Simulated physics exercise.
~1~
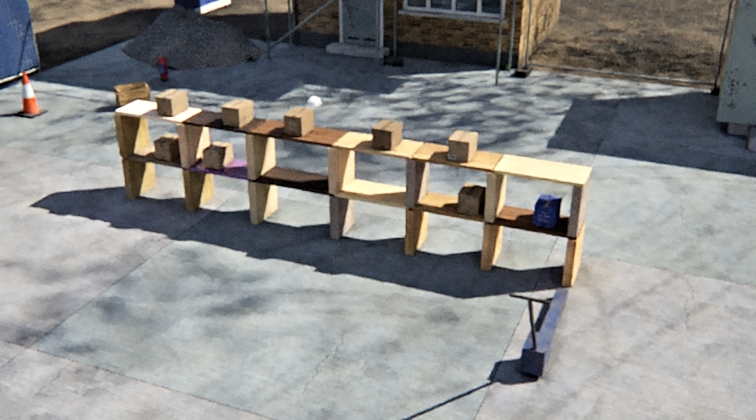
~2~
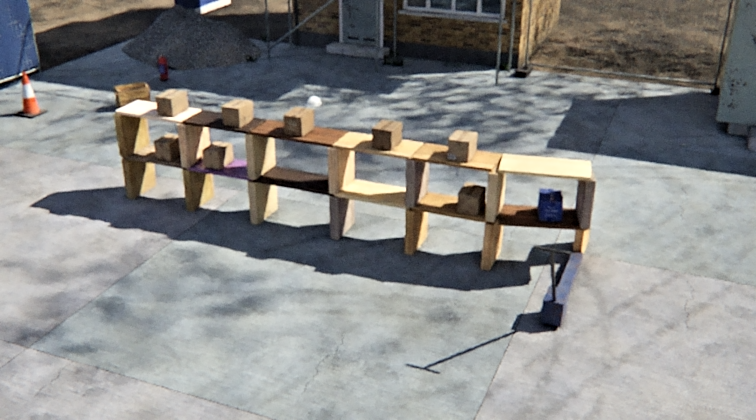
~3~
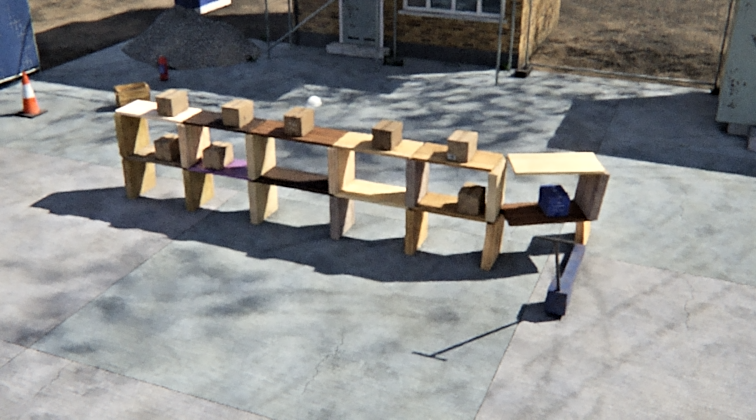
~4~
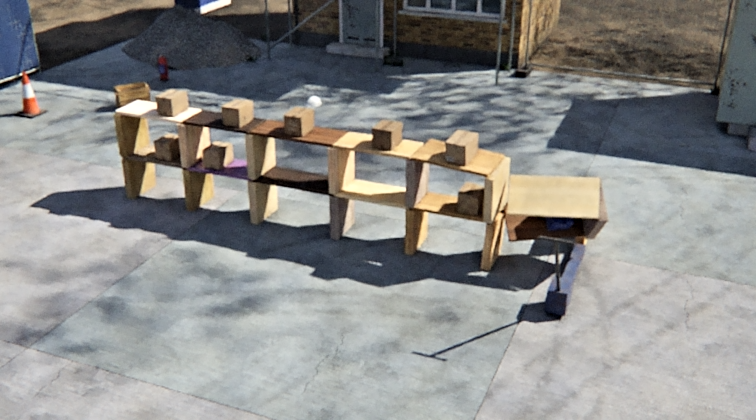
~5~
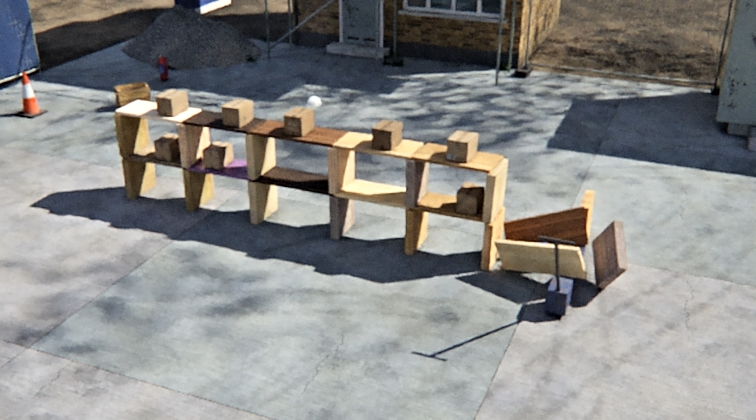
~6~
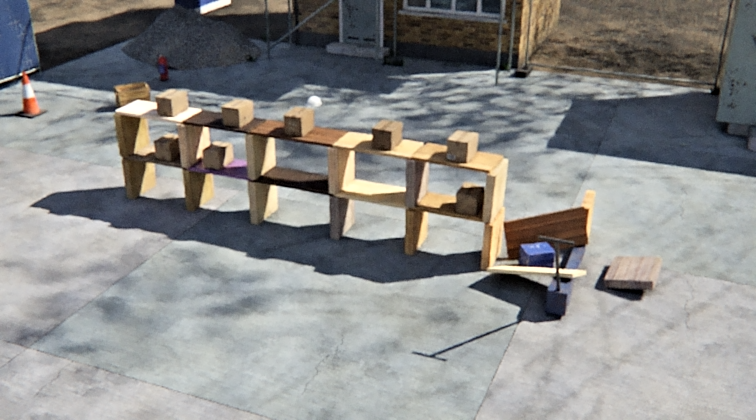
The right-hand end of a long, two-tier row of board shelves collapsed after a small dark jack pushed against its foot, dropping its boards and a blue carton in a heap on the ground, while the rest stayed standing with its blocks.
